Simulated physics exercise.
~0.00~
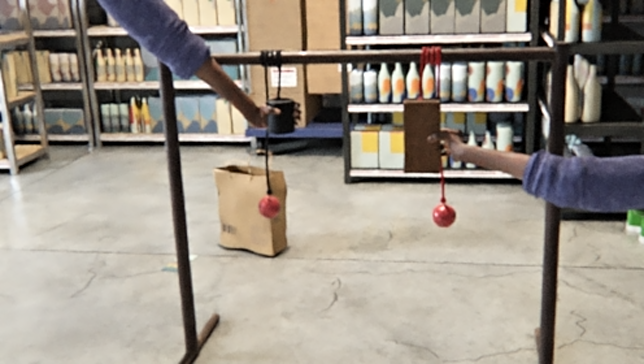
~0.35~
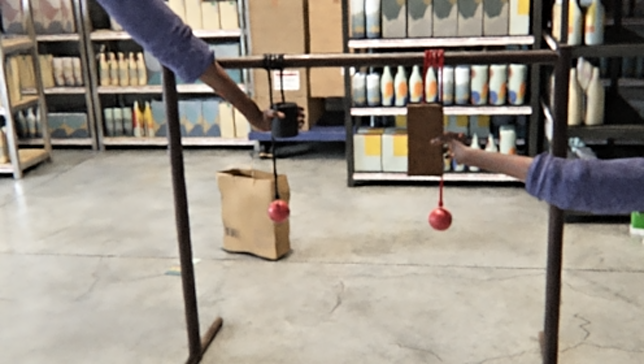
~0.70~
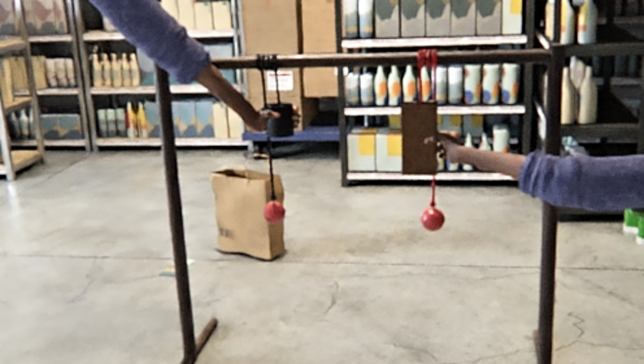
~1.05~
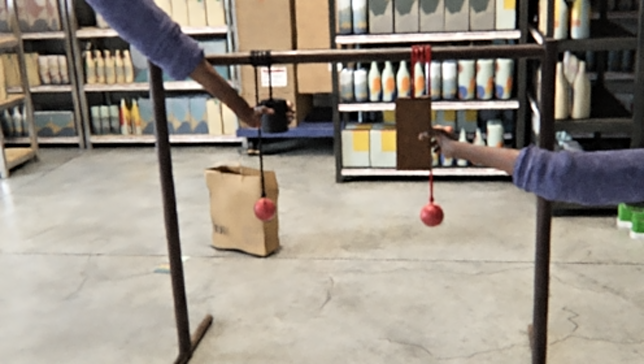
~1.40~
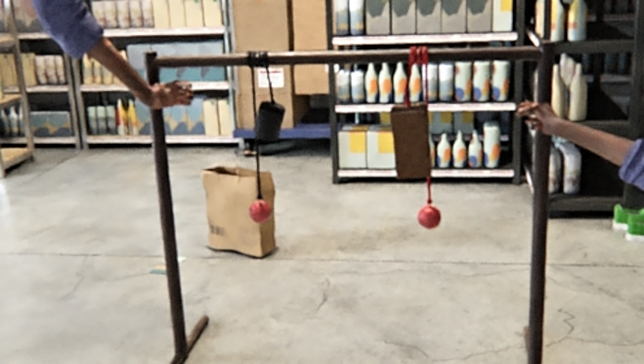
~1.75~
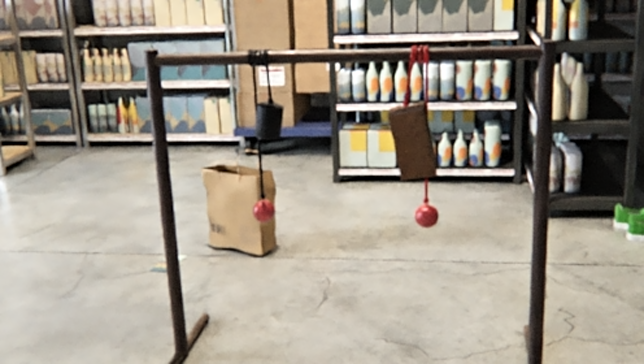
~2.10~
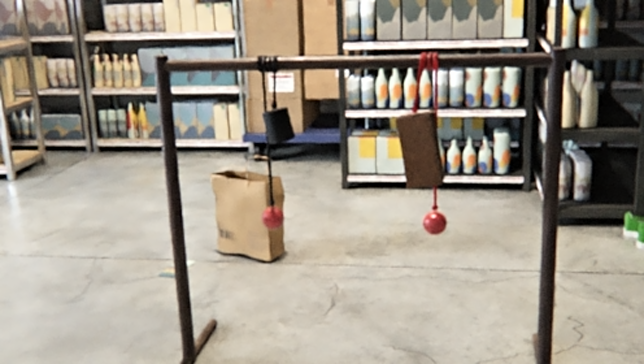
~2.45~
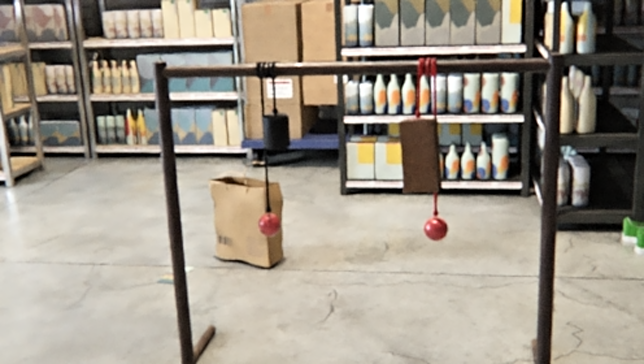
We see two hands holding a black cylinder and a brown block on cords over a dark rail, each with a red ball below. The hands let go and draw back out of view; the block tilts slightly, and both objects remain hanging above the floor.
